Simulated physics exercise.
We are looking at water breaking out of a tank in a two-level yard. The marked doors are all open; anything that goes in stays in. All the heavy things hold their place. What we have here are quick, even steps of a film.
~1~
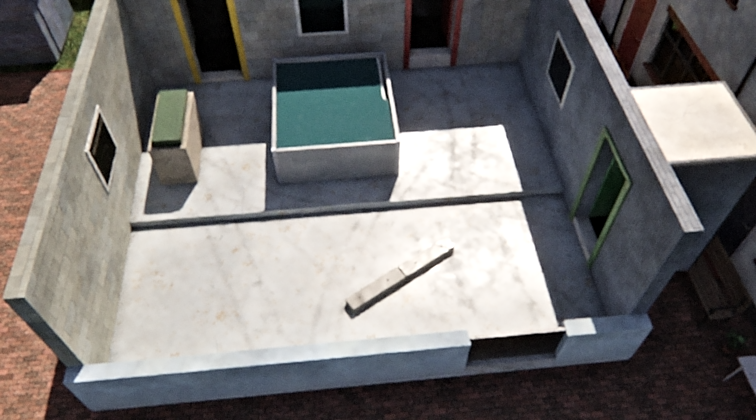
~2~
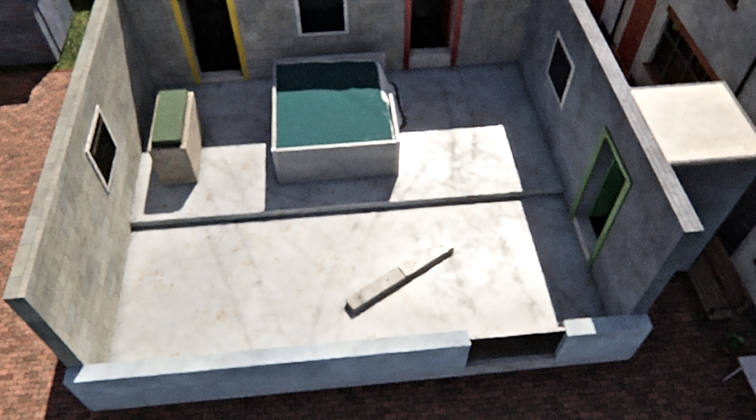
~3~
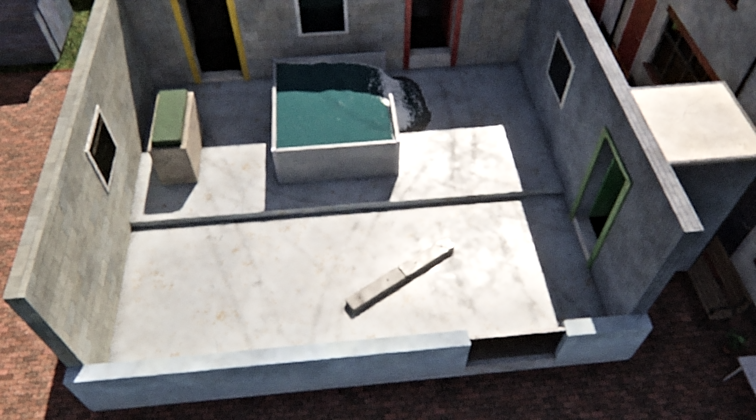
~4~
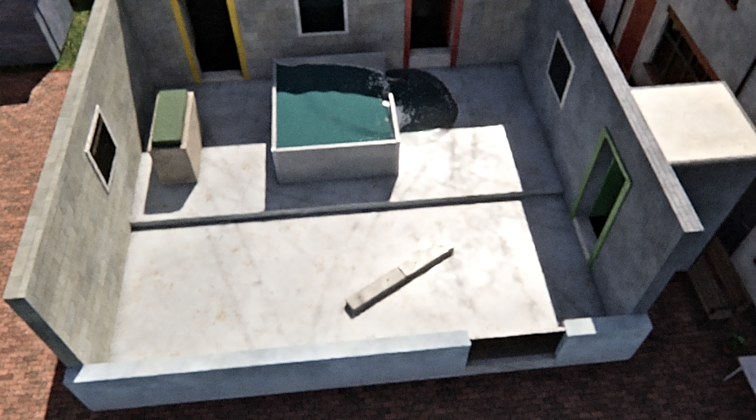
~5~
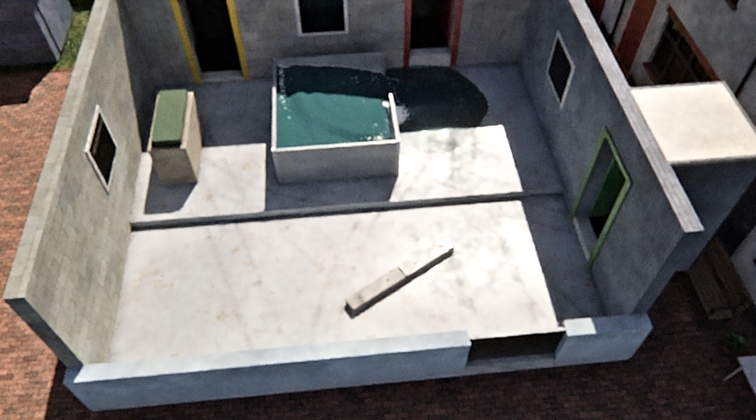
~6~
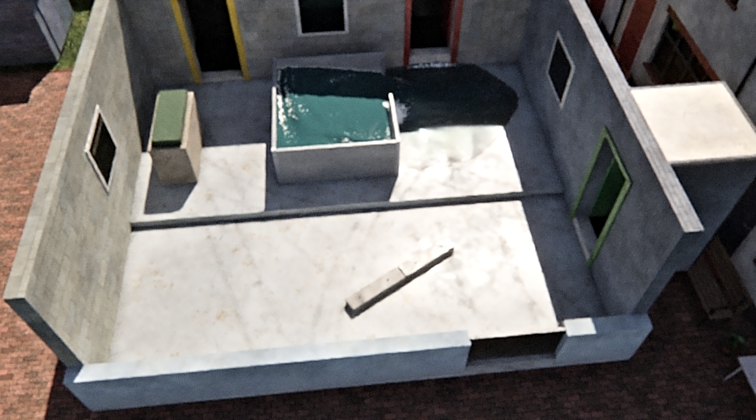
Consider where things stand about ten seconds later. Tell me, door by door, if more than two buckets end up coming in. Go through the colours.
At the yellow door, no, two at most. At the red door, no, two at most. At the green door, no, two at most.
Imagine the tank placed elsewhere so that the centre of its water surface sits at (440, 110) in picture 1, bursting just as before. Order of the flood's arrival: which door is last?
It's the yellow-painted one.
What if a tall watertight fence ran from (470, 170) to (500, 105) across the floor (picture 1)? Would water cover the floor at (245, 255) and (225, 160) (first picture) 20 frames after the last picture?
Note: Point one left unsoaked, point two left unsoaked.
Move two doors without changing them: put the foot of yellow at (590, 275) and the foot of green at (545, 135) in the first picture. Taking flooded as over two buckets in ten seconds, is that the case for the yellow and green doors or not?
In short: The yellow one lets more in; the green one lets more in.
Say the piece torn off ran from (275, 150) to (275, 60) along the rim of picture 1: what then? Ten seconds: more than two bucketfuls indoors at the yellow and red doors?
Result - yellow door: Clears the line; red door: Misses the line.
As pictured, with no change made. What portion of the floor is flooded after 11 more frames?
Around 20 percent.
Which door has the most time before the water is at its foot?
That would be the yellow door.
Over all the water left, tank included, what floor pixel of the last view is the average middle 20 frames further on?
(421, 139).
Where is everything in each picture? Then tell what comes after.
The first picture shows still water in the tank at (333, 101).
In the second picture, water pours out at (385, 97) and has run to (398, 128).
In the third picture, the front is at (420, 128), out from the gap at (385, 97).
In the fourth picture, the front is at (455, 111), out from the gap at (385, 98).
In the fifth picture, water pours out at (385, 98) and has run to (485, 108).
In the sixth picture, water pours out at (385, 98) and has run to (512, 92).
A moment on, water covers 20 % of the floor; the yellow door not reached, the red door wet at the sill, nothing in, the green door not reached.
Next, water covers 20 % of the floor; the yellow door not reached, the red door under two buckets in, the green door wet at the sill, nothing in.
Then, water covers 40 % of the floor; the yellow door not reached, the red door under two buckets in, the green door wet at the sill, nothing in.
Later, water covers 65 % of the floor; the yellow door wet at the sill, nothing in, the red door under two buckets in, the green door wet at the sill, nothing in.
In the end, water covers 85 % of the floor; the yellow door wet at the sill, nothing in, the red door under two buckets in, the green door under two buckets in.
